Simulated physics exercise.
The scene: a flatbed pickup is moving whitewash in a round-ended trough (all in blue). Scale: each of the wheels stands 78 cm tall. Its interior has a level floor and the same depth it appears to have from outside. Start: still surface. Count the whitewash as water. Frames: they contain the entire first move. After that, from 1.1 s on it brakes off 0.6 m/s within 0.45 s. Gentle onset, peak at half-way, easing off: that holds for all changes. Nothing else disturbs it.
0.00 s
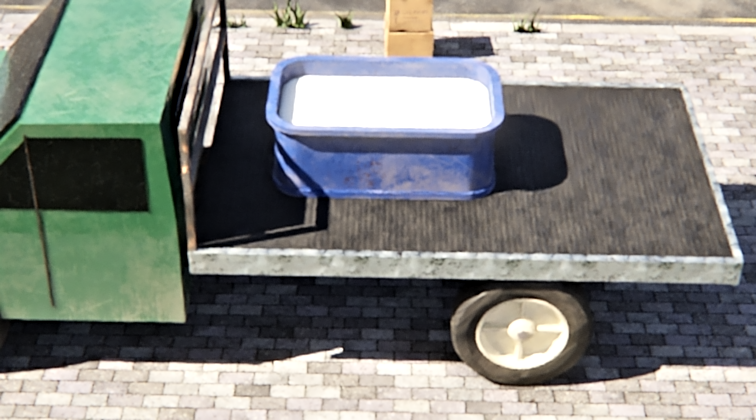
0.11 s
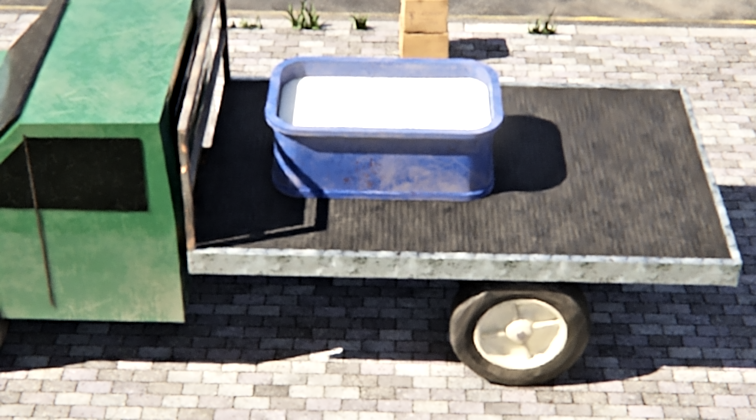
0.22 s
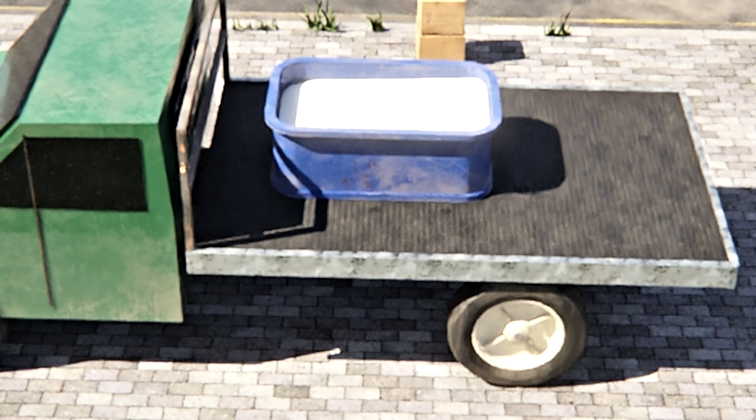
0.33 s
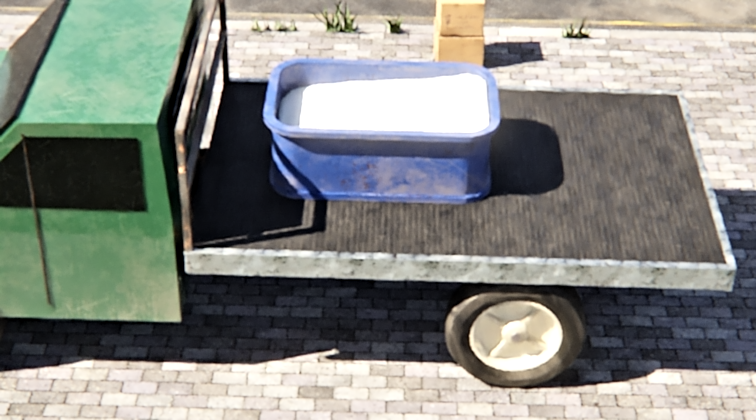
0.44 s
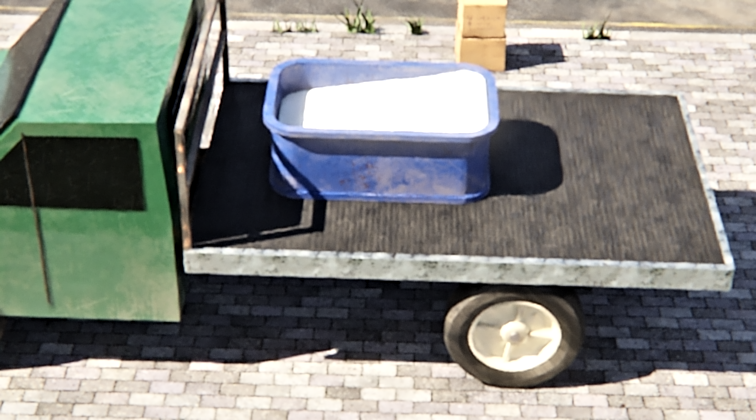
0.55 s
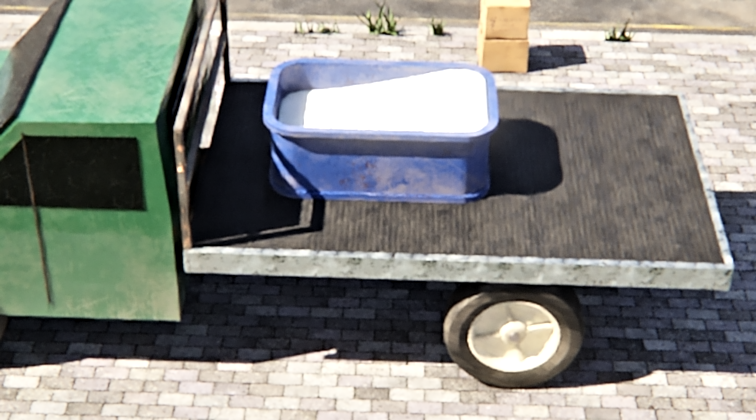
On a paved street, a green flatbed truck rolled left past stacked boxes with a blue round-ended trough on its bed, and the white liquid inside sloped gradually, lower in front and higher behind.
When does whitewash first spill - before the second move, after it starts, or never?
After it starts.
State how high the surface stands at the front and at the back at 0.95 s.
It reads roughly 32 cm up front and 32 cm at the back.
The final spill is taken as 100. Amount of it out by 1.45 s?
About 0 percent at that moment.
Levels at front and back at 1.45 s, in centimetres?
Roughly 46 cm in front and 18 cm behind.
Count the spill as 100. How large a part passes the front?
Around 80 in a hundred.
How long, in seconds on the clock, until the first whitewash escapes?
Near 1.6 s.
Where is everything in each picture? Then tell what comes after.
The whitewash reaches (295, 85) at the front end; it reaches (477, 89) at the back end; no slope yet; the front is on the left, levels are read along the far wall; a wheel hub at (523, 339), in the first picture.
The whitewash reaches (294, 86) at the front end; it reaches (476, 90) at the back end; no slope yet, in the second picture.
The whitewash reaches (294, 93) at the front end; it reaches (475, 86) at the back end; it is heaped 4° towards the back, in the third picture.
The whitewash reaches (293, 97) at the front end; it reaches (474, 84) at the back end; it is heaped 7° towards the back, in the fourth picture.
The whitewash reaches (293, 100) at the front end; it reaches (474, 79) at the back end; it is heaped 10° towards the back, in the fifth picture.
The whitewash reaches (293, 100) at the front end; it reaches (474, 78) at the back end; it is heaped 10° towards the back; a wheel hub at (515, 342), in the sixth picture.
After 0.95 s it stands 32 cm high behind and 31 cm in front; all of it is still inside.
After 1.45 s it stands 18 cm high behind and 46 cm in front; all of it is still inside.
After 2.05 s it stands 48 cm high behind and 27 cm in front; 2 per cent has gone over the front.
After 4.53 s 6 per cent has gone over the front; the first of it left at about 1.65 s, and the second move began at 1.1 s.
